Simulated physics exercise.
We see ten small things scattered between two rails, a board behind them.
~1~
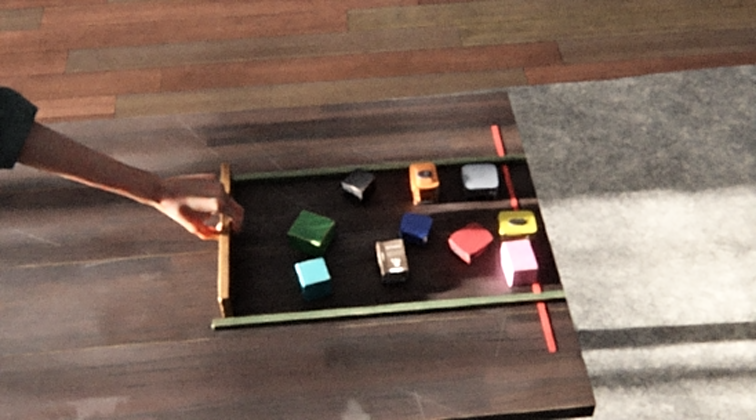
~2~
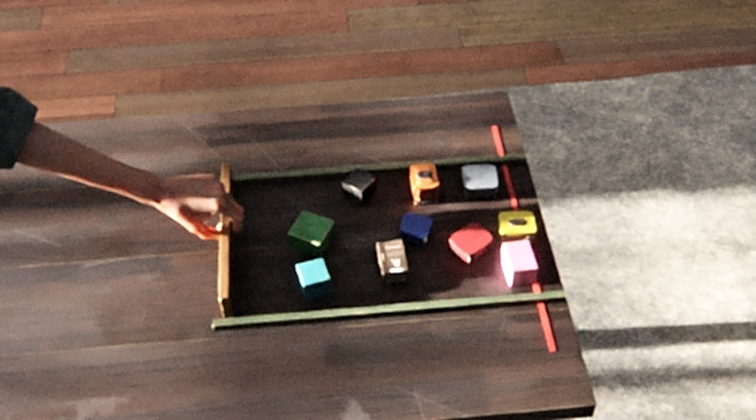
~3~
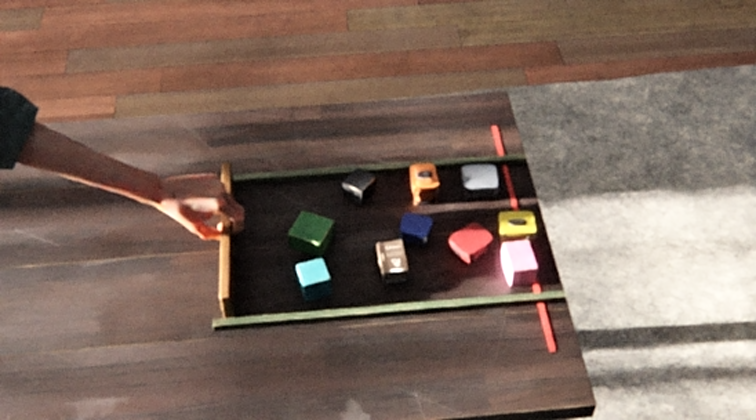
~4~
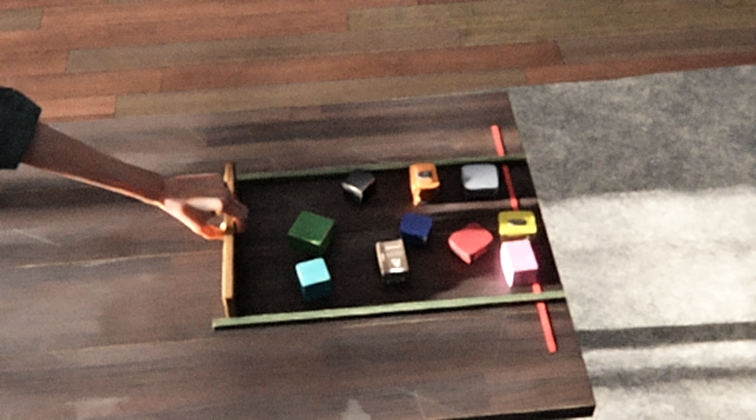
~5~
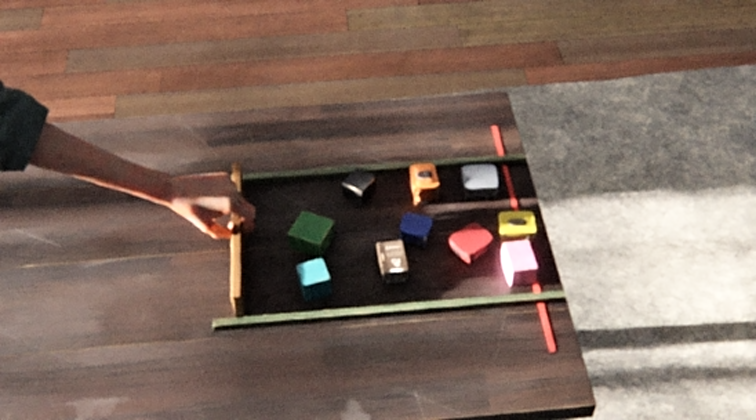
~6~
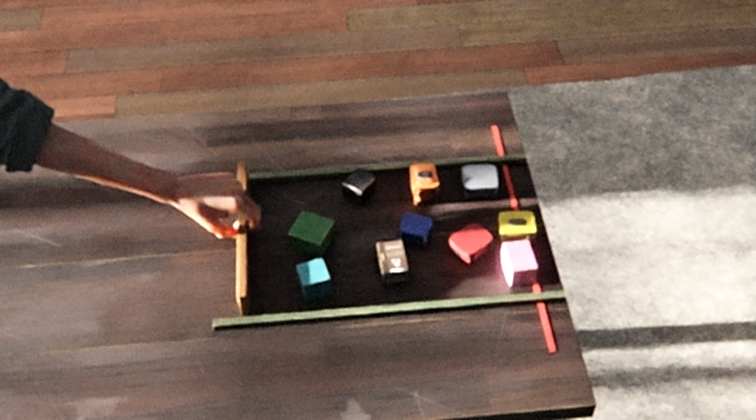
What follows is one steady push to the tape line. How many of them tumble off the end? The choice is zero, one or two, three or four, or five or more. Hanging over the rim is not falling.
The number that fall off is five or more.
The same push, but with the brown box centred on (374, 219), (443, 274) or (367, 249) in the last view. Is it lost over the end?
The brown box comes down; drops off; stays on.
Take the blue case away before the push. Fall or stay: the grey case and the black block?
The grey case comes down, the black block is kept.
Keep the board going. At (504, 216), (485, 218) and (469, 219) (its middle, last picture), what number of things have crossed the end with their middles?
In that order 5, 2 and 1.
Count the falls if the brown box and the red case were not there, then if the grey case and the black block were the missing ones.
It would be 5 and 4.
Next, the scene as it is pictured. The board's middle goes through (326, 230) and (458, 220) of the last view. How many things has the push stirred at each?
By then 2, and 10.
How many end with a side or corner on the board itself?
In contact: 4.
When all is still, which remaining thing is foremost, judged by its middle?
Foremost is the brown box.
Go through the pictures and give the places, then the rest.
Yellow case (516, 229); pink block (519, 263); grey case (479, 182); board (227, 238); tape (521, 227), in the first picture.
Pink block (519, 263); red case (471, 244), in the second picture.
Grey case (479, 182); turquoise block (314, 280), in the third picture.
Yellow case (516, 229); brown box (393, 261), in the fourth picture.
Pink block (519, 263); board (238, 237), in the fifth picture.
Yellow case (516, 229); pink block (519, 263); grey case (479, 182); board (244, 237); tape (521, 227), in the sixth picture.
Soon after, none off yet; yellow case at rest near (516, 229); pink block at rest near (519, 263); grey case at rest near (479, 182).
In the end, the number that fall off is five or more; gone, blue case, orange case, red case, grey case, pink block and yellow case.
